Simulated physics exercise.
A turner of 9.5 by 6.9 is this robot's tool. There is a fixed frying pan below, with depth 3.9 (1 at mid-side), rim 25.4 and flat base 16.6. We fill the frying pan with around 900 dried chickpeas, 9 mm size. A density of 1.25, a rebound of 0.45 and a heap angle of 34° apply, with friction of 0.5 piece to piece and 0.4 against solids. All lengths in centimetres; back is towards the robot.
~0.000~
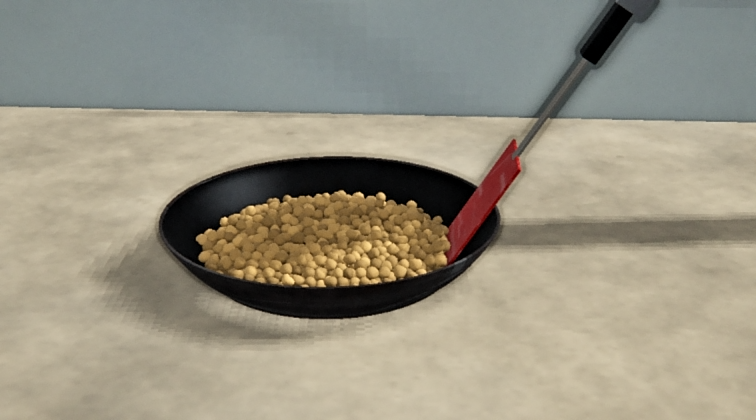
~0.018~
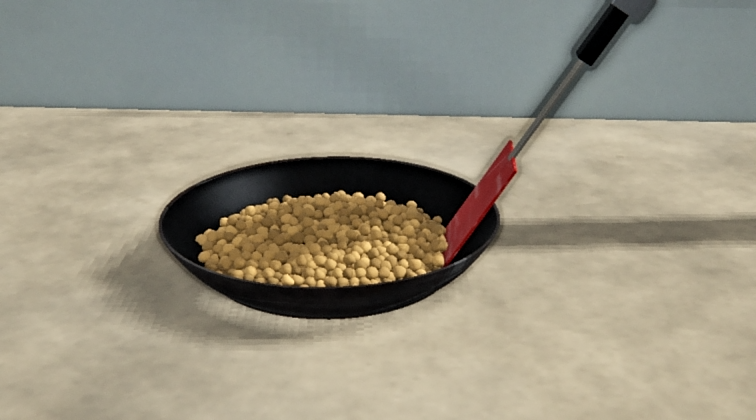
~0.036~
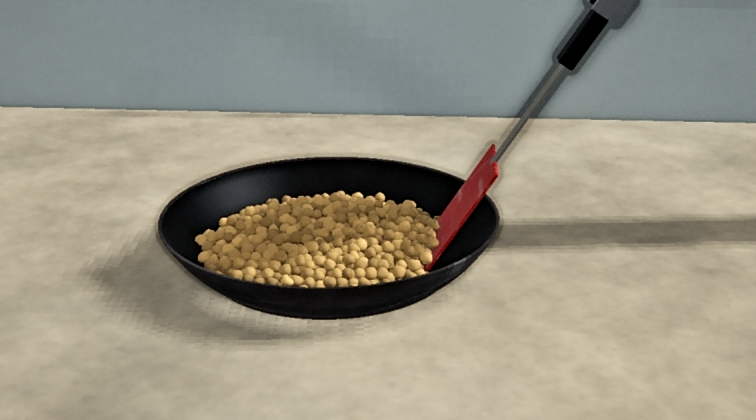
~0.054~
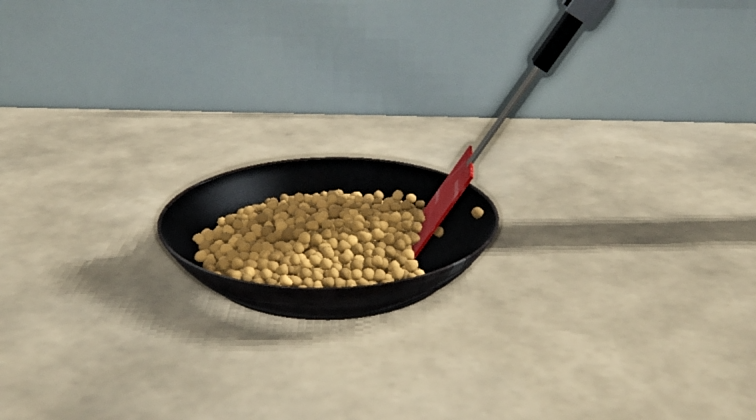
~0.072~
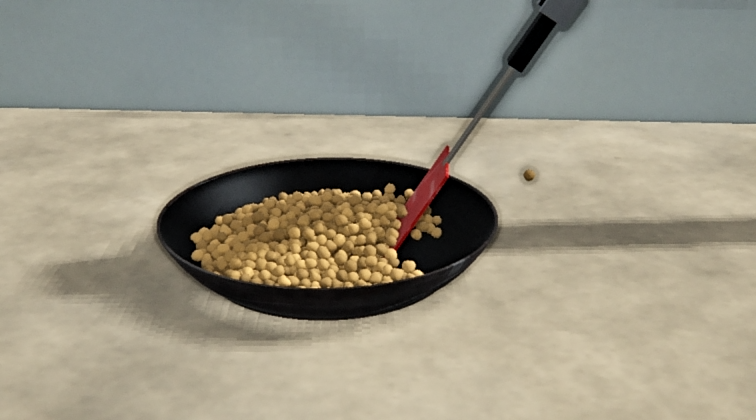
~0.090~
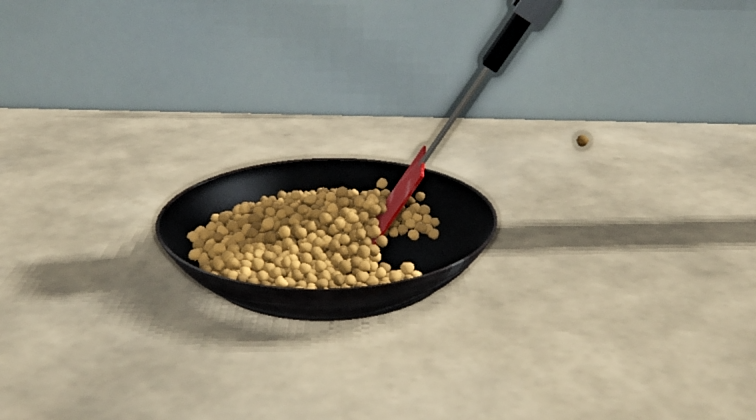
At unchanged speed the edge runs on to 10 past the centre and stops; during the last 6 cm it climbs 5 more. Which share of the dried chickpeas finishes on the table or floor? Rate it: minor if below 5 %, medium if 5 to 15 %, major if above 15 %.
Rating: Major.
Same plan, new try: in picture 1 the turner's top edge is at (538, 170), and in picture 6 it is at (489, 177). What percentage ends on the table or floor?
It comes to something like 10 %, give or take.
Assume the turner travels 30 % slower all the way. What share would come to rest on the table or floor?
Roughly 15 per cent, I'd say.
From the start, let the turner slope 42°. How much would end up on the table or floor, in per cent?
That gives about 20 in a hundred.
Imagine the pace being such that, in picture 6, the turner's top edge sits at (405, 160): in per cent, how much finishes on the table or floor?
Some 25 percent.
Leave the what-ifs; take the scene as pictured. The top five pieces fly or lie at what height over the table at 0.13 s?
Roughly 8 cm above the table.
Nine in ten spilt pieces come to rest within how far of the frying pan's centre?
Seen from above, roughly 65 cm.
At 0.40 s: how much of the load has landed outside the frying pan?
15 %.
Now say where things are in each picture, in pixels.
The turner top edge at (517, 154), sloping 58°; upper third of the load around (333, 236), from x 200 to 445, top at y 195; 900 in the frying pan, in the first picture.
The turner top edge at (513, 155), sloping 58°; upper third of the load around (334, 236), from x 200 to 440, top at y 195, in the second picture.
The turner top edge at (495, 159), sloping 58°; upper third of the load around (340, 234), from x 200 to 440, top at y 195, in the third picture.
The turner top edge at (472, 161), sloping 58°; upper third of the load around (336, 229), from x 200 to 475, top at y 195, in the fourth picture.
The turner top edge at (448, 160), sloping 58°; upper third of the load around (332, 225), from x 195 to 530, top at y 175; 899 in the frying pan, 1 on the blade or in flight, in the fifth picture.
The turner top edge at (424, 160), sloping 58°; upper third of the load around (325, 224), from x 195 to 580, top at y 140; 899 in the frying pan, 1 on the blade or in flight, in the sixth picture.
After 0.13 s, sloping 58°, highest piece 16 above the table; 899 in the frying pan, 1 on the blade or in flight.
After 0.18 s, sloping 58°, highest piece 19 above the table; 899 in the frying pan, 1 on the blade or in flight.
After 0.40 s, sloping 58°, highest piece 10 above the table; 718 in the frying pan, 122 on the table or floor, 60 on the blade or in flight.
After 1.45 s, sloping 58°, highest piece 4 above the table; 718 in the frying pan, 182 on the table or floor.
In the end, 718 in the frying pan, 182 on the table or floor. That is 20 % on the table or floor.
